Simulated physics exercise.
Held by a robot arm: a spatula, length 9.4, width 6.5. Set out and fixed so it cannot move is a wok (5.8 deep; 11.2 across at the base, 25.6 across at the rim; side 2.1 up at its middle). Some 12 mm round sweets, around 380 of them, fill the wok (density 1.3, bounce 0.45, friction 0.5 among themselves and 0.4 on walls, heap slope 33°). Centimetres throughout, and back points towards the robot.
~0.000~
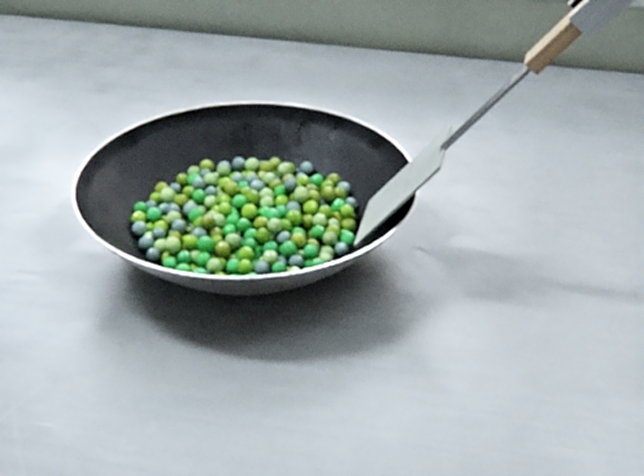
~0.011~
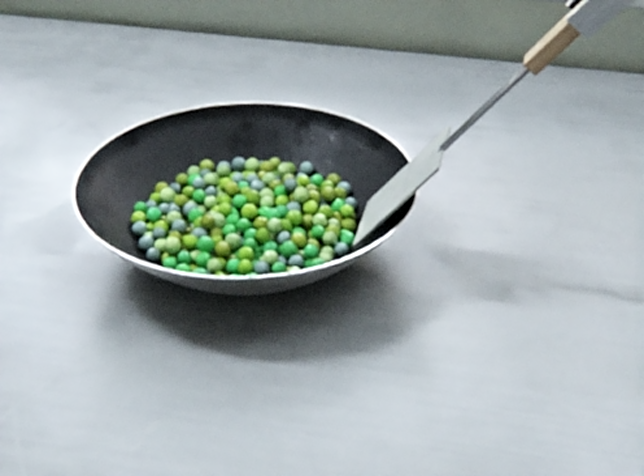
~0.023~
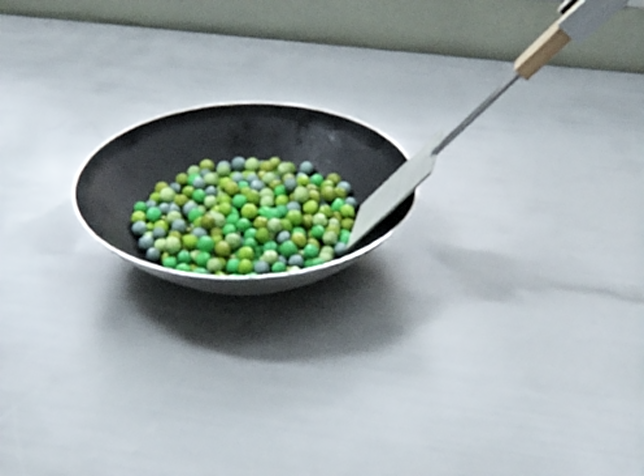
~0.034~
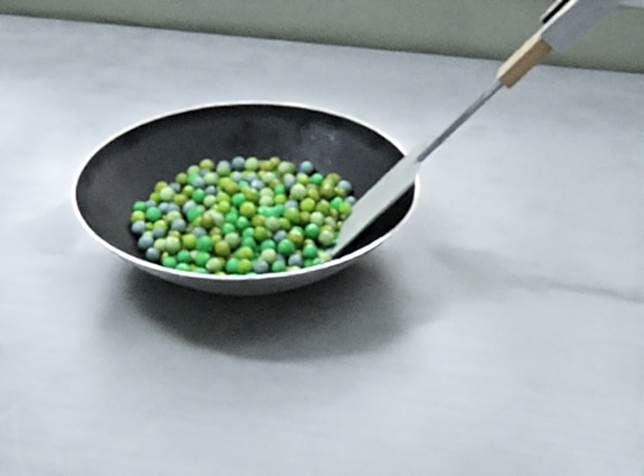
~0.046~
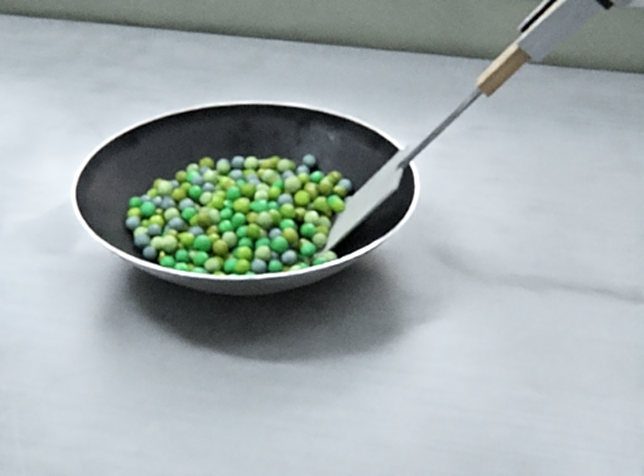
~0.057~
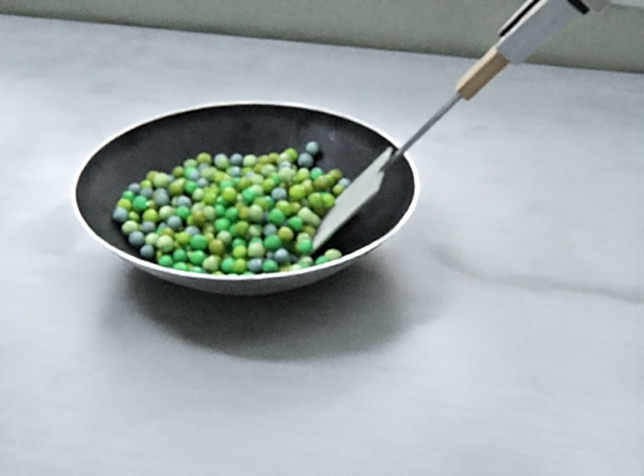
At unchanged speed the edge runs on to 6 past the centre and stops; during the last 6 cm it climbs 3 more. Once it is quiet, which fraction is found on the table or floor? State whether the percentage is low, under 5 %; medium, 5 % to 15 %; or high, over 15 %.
The percentage is high.
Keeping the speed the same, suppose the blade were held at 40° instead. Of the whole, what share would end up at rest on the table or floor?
25 %.
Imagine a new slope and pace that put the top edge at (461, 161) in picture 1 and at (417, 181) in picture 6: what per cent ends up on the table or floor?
My guess would be close to 10 per cent.
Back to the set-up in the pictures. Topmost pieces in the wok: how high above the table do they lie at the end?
Some 6.0 cm above the table.
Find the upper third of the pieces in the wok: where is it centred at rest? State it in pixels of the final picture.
Pixel position: Approx. (152, 201).
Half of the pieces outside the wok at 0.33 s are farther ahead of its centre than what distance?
About 20 cm.
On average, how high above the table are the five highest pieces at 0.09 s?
Height: Some 6 cm.
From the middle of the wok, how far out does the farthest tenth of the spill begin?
Some 50 cm.
After 0.09 s, sloping 52°, highest piece 7 above the table; 385 in the wok.
After 0.11 s, sloping 52°, highest piece 8 above the table; 383 in the wok, 2 on the blade or in flight.
After 0.33 s, sloping 52°, highest piece 12 above the table; 292 in the wok, 34 on the table or floor, 59 on the blade or in flight.
After 1.38 s, sloping 52°, highest piece 5 above the table; 292 in the wok, 93 on the table or floor.
In the end, 292 in the wok, 93 on the table or floor. That is 24 % on the table or floor.
